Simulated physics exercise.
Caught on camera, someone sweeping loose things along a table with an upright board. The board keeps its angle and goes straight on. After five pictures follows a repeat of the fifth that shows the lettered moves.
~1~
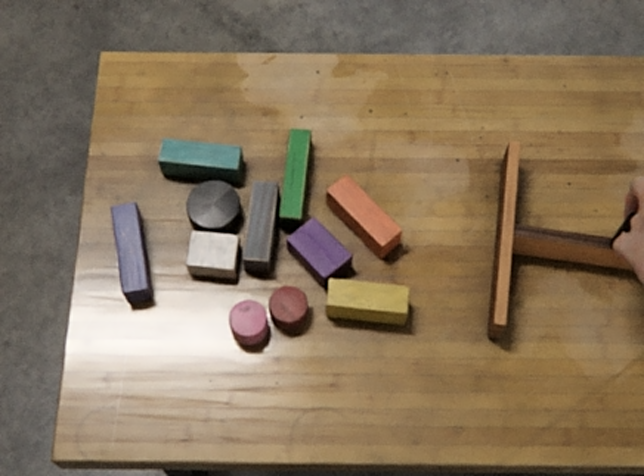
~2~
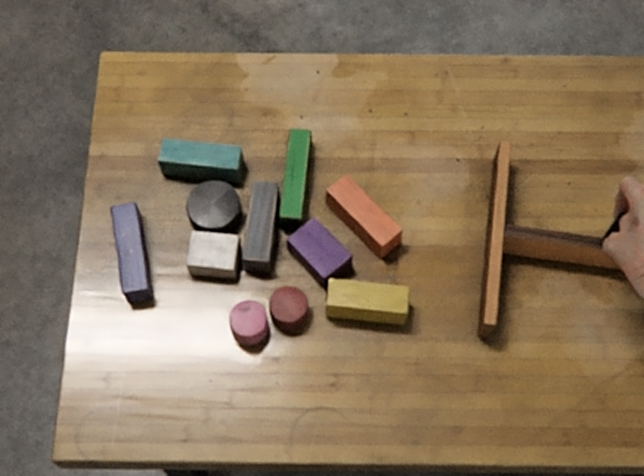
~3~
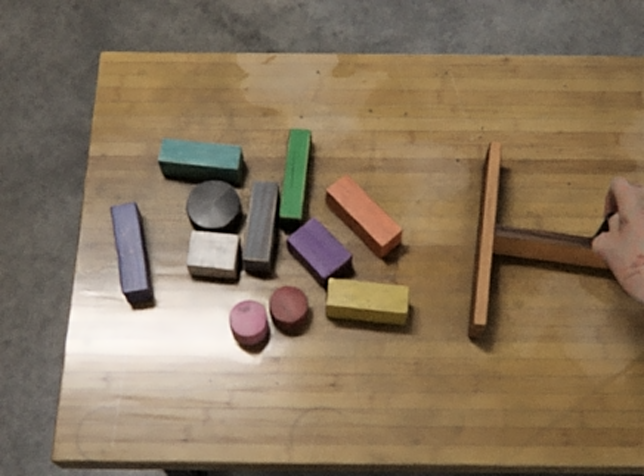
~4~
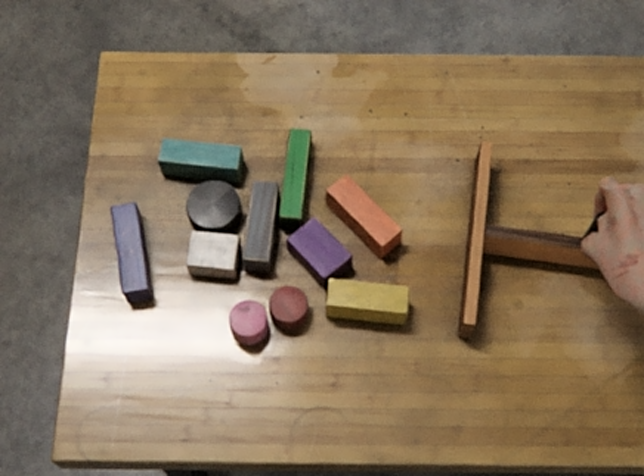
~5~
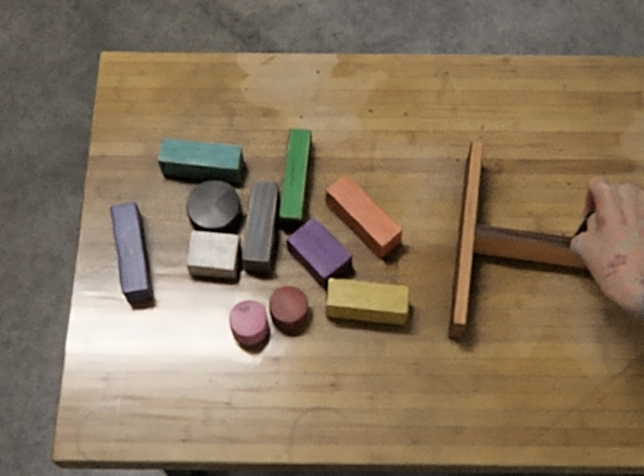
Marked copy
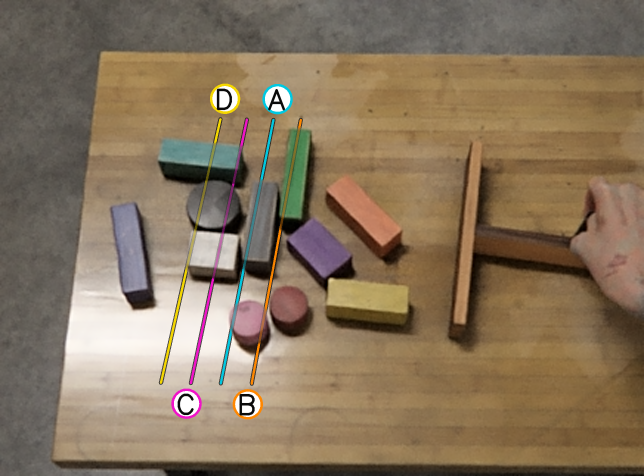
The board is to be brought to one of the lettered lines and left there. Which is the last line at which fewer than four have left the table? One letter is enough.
Line D.
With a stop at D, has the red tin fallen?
By then, no.
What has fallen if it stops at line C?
The blue bar goes over.
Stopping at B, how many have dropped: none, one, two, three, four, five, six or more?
In all, none.
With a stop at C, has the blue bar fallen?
Yes.
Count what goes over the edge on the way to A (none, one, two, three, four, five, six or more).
The count is none.
On the copy, A at (249, 244); B at (278, 244); C at (221, 243); D at (192, 243).
On D. First, board (370, 228); pink tin (226, 327); yellow bar (313, 300).
Then, board (269, 227); blue bar (96, 252); white block (139, 243).
Finally, board (193, 226); blue bar over the edge; white block over the edge; two fallen.
By contrast, A is within the limit but short; B is within the limit but short; C is within the limit but short.
